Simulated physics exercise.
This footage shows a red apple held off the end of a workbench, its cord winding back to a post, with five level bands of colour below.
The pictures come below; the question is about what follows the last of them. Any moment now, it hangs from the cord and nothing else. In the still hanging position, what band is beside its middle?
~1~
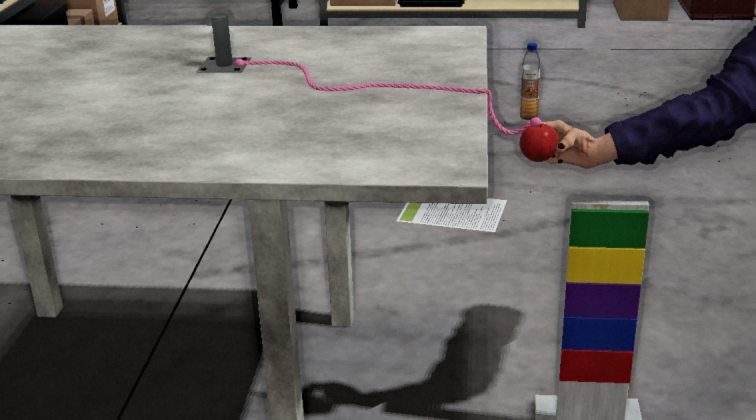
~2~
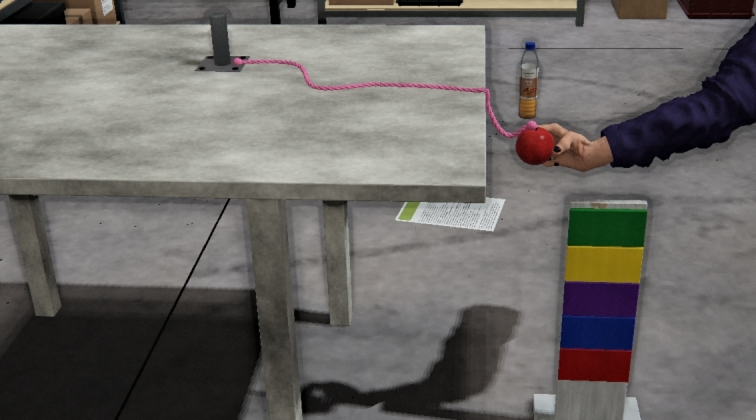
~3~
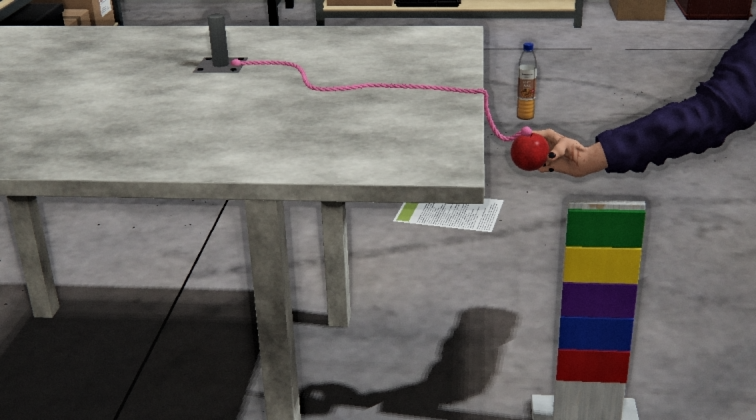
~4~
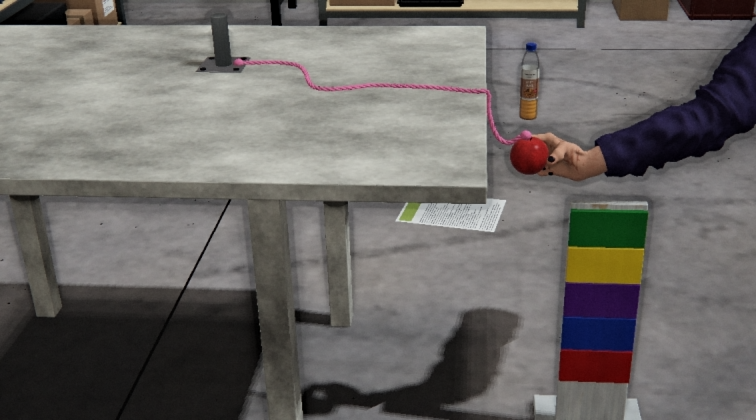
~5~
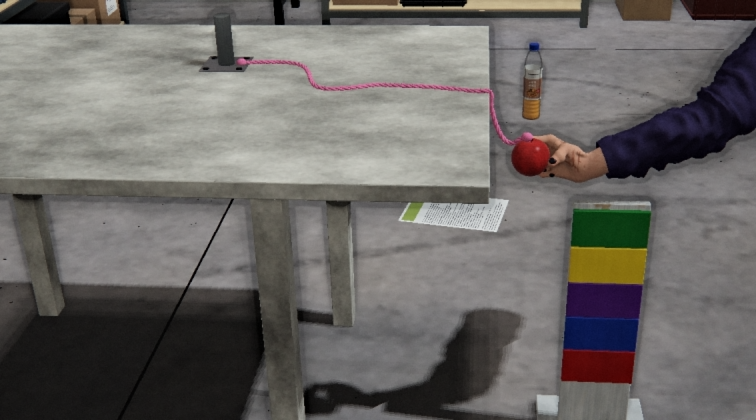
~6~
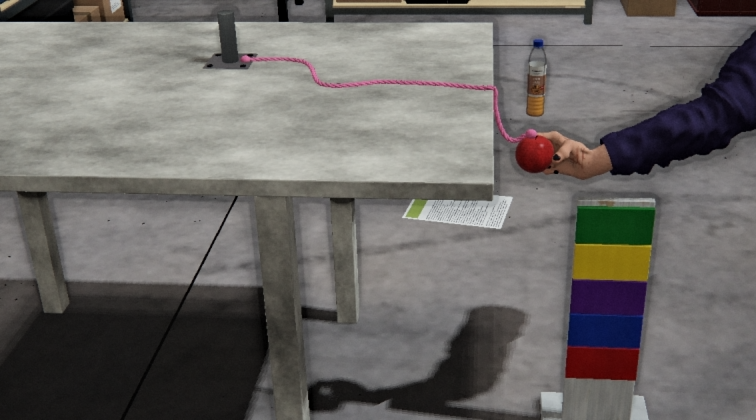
Its centre hangs level with the green band.
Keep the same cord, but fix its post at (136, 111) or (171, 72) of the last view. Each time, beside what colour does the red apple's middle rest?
Result 1: No band. Result 2: None, it hangs higher.
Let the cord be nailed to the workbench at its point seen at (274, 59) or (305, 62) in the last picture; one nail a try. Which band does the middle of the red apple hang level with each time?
Note: Try 1 green; try 2 green.
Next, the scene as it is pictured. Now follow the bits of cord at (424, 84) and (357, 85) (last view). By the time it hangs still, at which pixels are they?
End points: Roughly (466, 84); roughly (401, 77).
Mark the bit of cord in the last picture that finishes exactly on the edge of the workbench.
Answer: The point at (451, 85).
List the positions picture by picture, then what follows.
In the first picture, red apple (539, 142); green (609, 230); yellow (606, 267); purple (602, 302); blue (599, 335); red (596, 368).
In the second picture, red apple (535, 146); cord through (271, 62) (306, 75) (350, 87) (417, 86) (487, 100).
In the third picture, red apple (530, 152).
In the fourth picture, red apple (530, 155); cord through (272, 63) (307, 76) (351, 88) (418, 87) (487, 101).
In the fifth picture, red apple (531, 157).
In the sixth picture, red apple (535, 154); cord through (279, 59) (313, 73) (357, 85) (424, 84) (494, 98).
A little later, apple near (520, 218); level with green.
Next, apple near (466, 213); level with green.
Later still, apple near (499, 221); level with green.
When it is over, apple near (490, 220); level with green. At green.
